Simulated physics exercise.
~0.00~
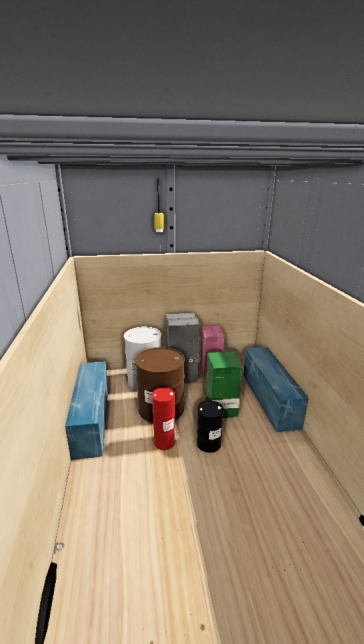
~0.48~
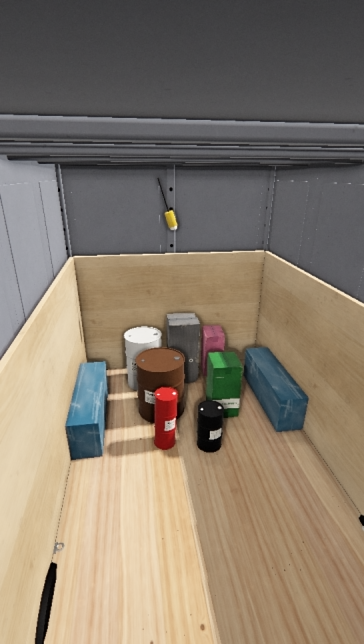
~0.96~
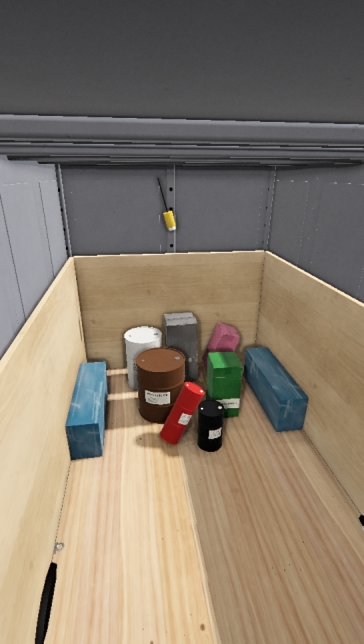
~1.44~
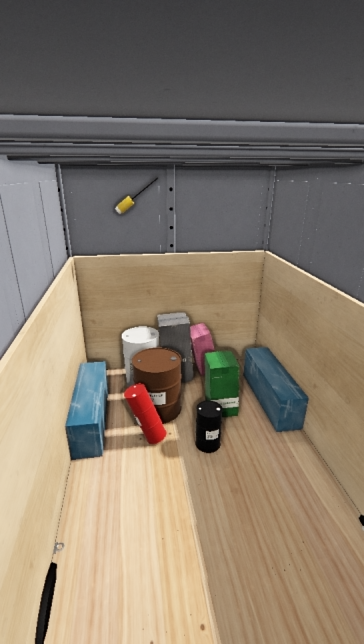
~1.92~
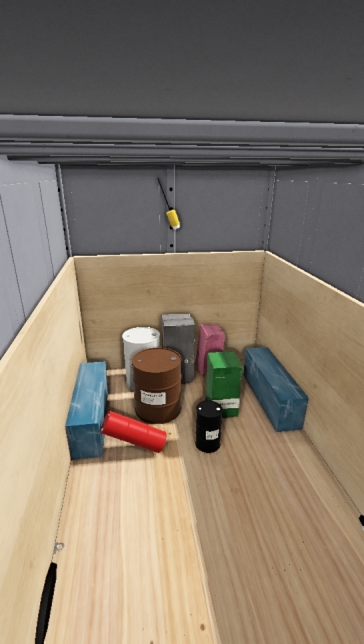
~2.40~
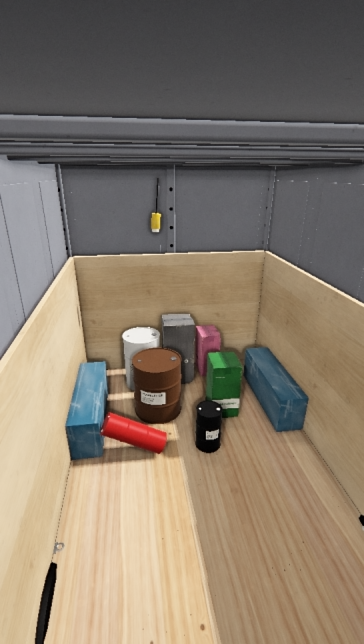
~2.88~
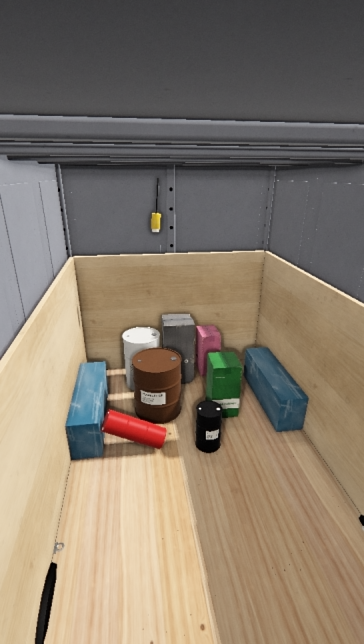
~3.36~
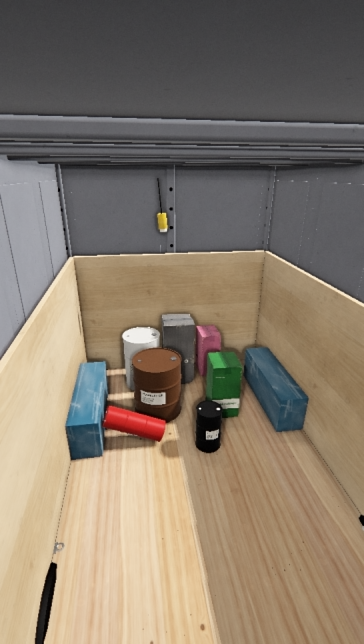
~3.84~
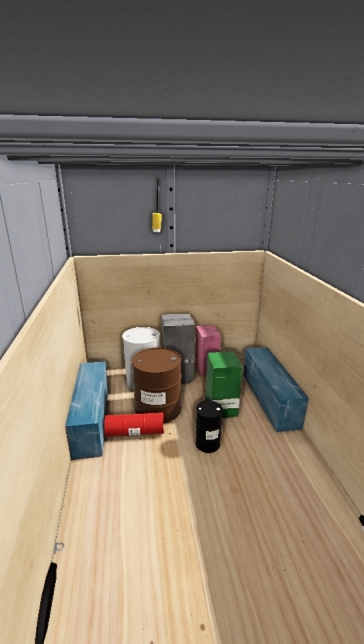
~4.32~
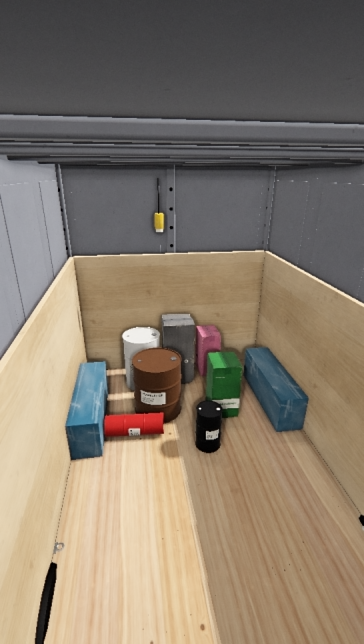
A brown drum and other cargo standing in a van's load bay as a red canister rocks, topples left and stays lying.
